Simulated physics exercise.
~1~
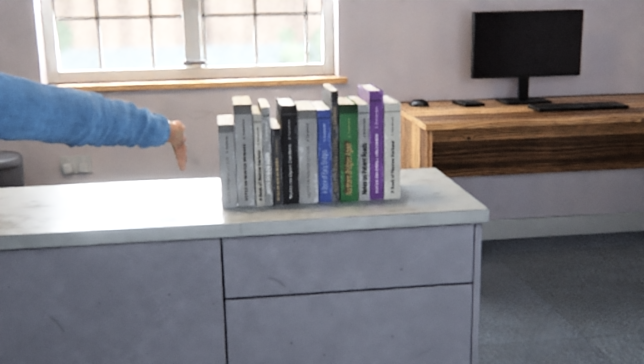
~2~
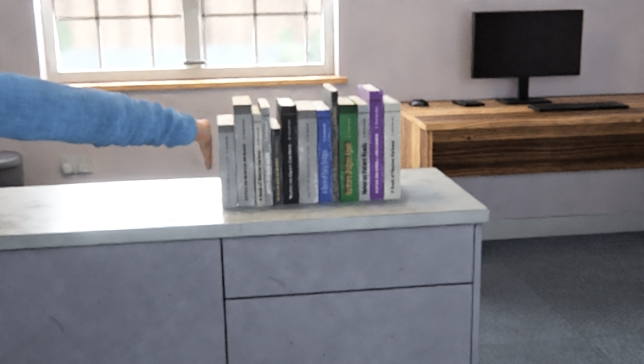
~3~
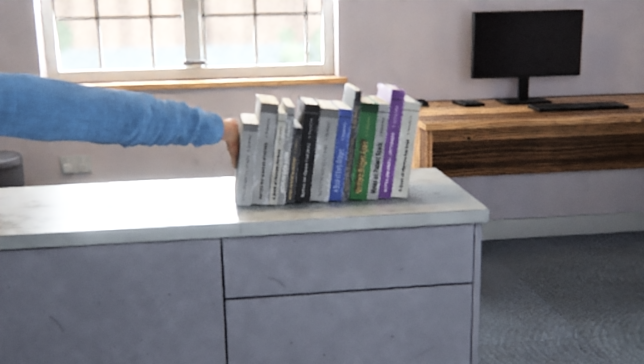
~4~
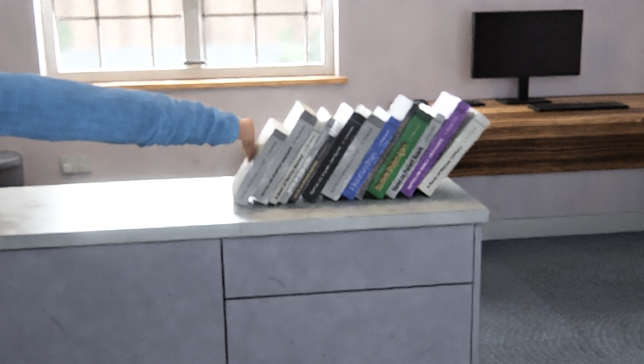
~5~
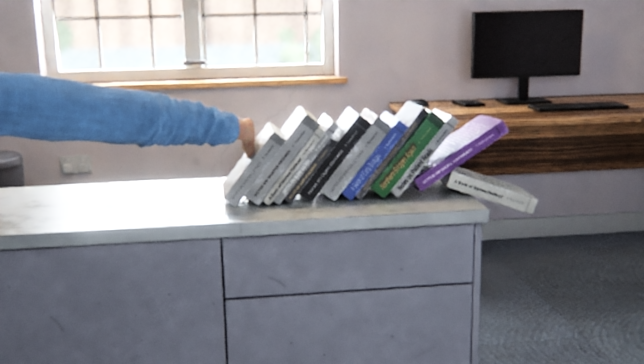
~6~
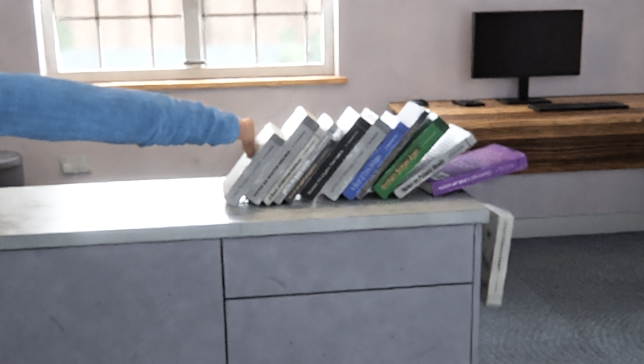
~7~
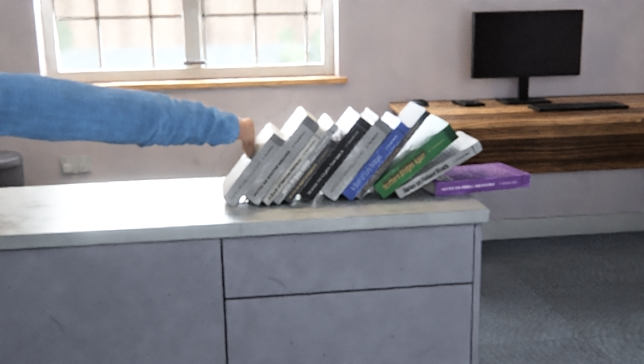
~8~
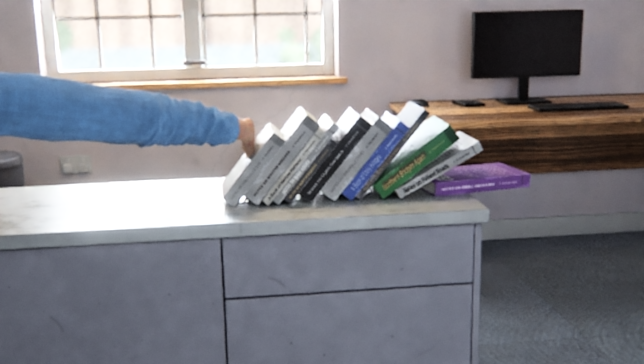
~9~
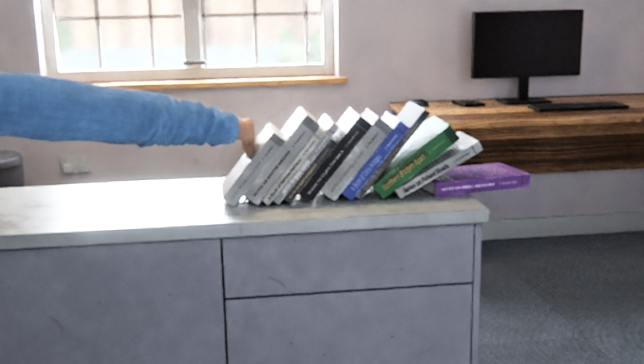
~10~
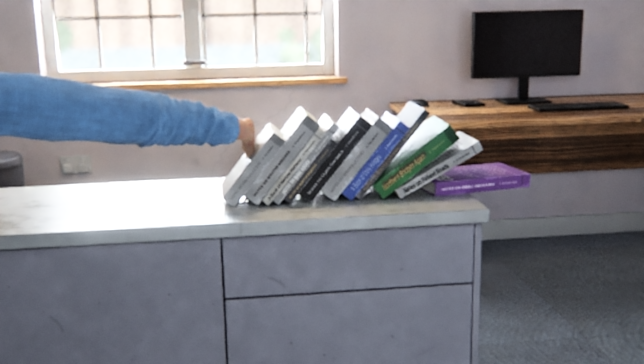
On a worktop in a room with a desk and monitor, a blue-sleeved arm pushed a row of upright books rightward until they leaned over; the end one dropped off the edge, the purple one lay flat overhanging, and the green one stayed on top, leaning.
